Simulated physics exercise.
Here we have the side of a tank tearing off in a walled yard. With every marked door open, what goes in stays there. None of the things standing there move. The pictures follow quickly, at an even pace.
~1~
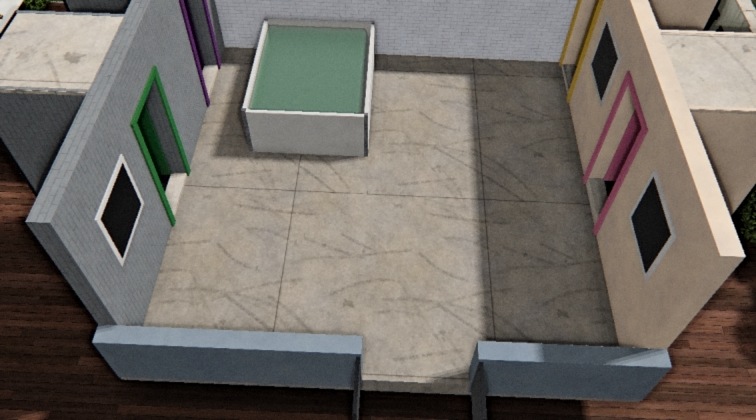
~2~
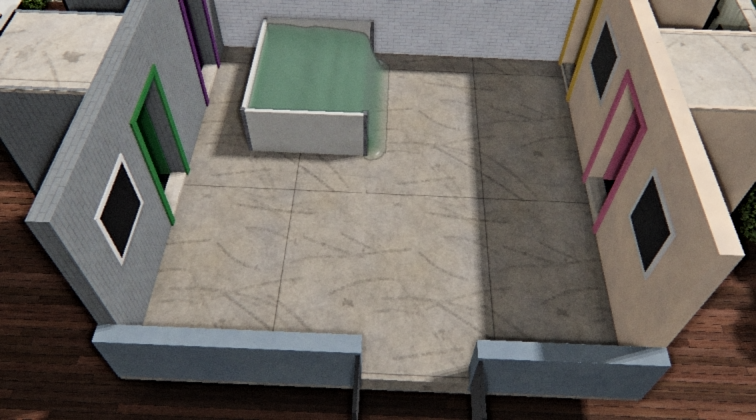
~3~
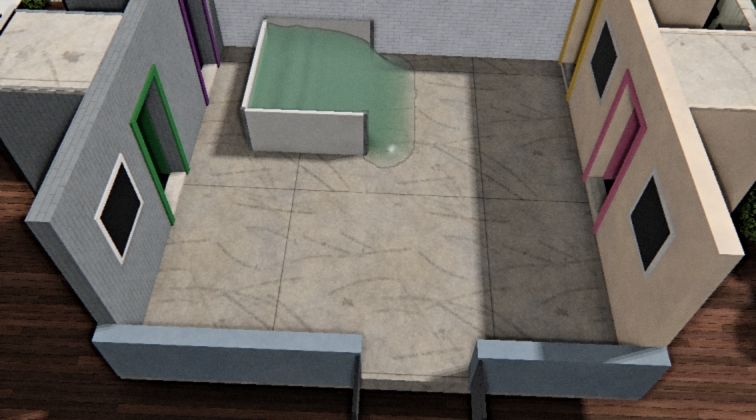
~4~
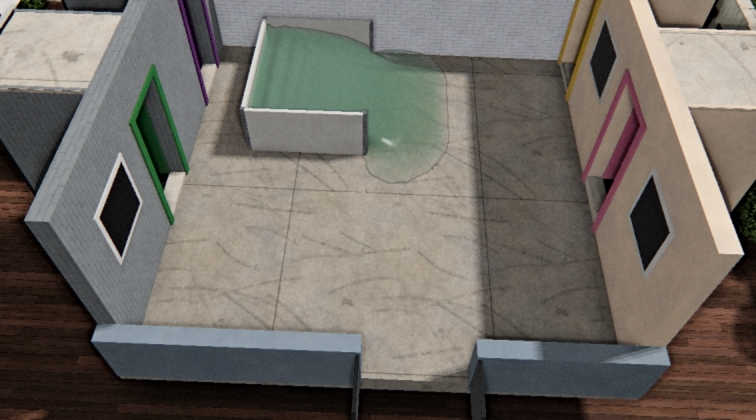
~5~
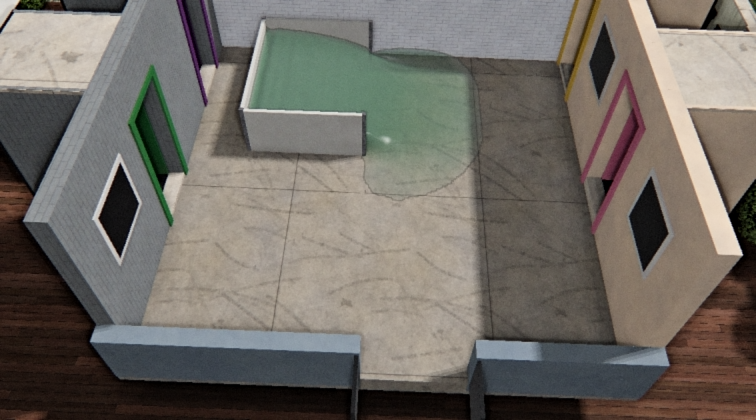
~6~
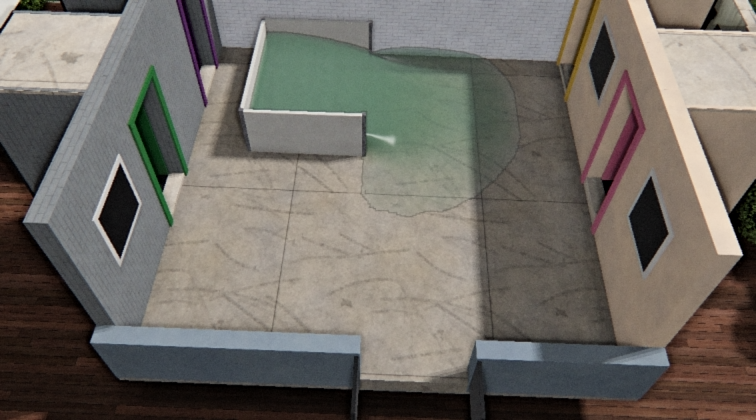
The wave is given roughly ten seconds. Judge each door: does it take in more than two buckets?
Yellow door: Too much water; green door: Little enough water; purple door: Little enough water; pink door: Too much water.
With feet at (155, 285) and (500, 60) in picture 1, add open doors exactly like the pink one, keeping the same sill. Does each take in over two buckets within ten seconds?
Falls short; falls short.
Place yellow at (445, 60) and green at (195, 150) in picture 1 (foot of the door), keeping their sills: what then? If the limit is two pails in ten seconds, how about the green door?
Answer: Green stays below the line.
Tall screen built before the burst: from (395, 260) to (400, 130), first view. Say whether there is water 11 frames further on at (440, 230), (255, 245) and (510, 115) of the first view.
Log, spots one to three: Spared; swamped; swamped.
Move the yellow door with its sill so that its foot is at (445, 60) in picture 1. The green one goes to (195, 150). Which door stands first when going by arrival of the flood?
That'd be the yellow one.
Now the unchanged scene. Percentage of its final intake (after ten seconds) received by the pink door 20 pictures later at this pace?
My estimate: Close to 95 per cent.
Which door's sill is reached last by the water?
It's the purple door.
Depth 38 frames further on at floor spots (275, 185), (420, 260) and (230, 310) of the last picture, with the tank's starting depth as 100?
Going in order, that's 0, 6 and 4 %.
A moment on, water covers 40 % of the floor; the yellow door over two buckets in, the green door not reached, the purple door not reached, the pink door wet at the sill, nothing in.
Next, water covers 45 % of the floor; the yellow door far over two buckets in, the green door not reached, the purple door not reached, the pink door over two buckets in.
Then, water covers 50 % of the floor; the yellow door far over two buckets in, the green door not reached, the purple door not reached, the pink door over two buckets in.
Later, water covers 80 % of the floor; the yellow door far over two buckets in, the green door not reached, the purple door not reached, the pink door over two buckets in.
In the end, water covers 95 % of the floor; the yellow door far over two buckets in, the green door wet at the sill, nothing in, the purple door wet at the sill, nothing in, the pink door over two buckets in.
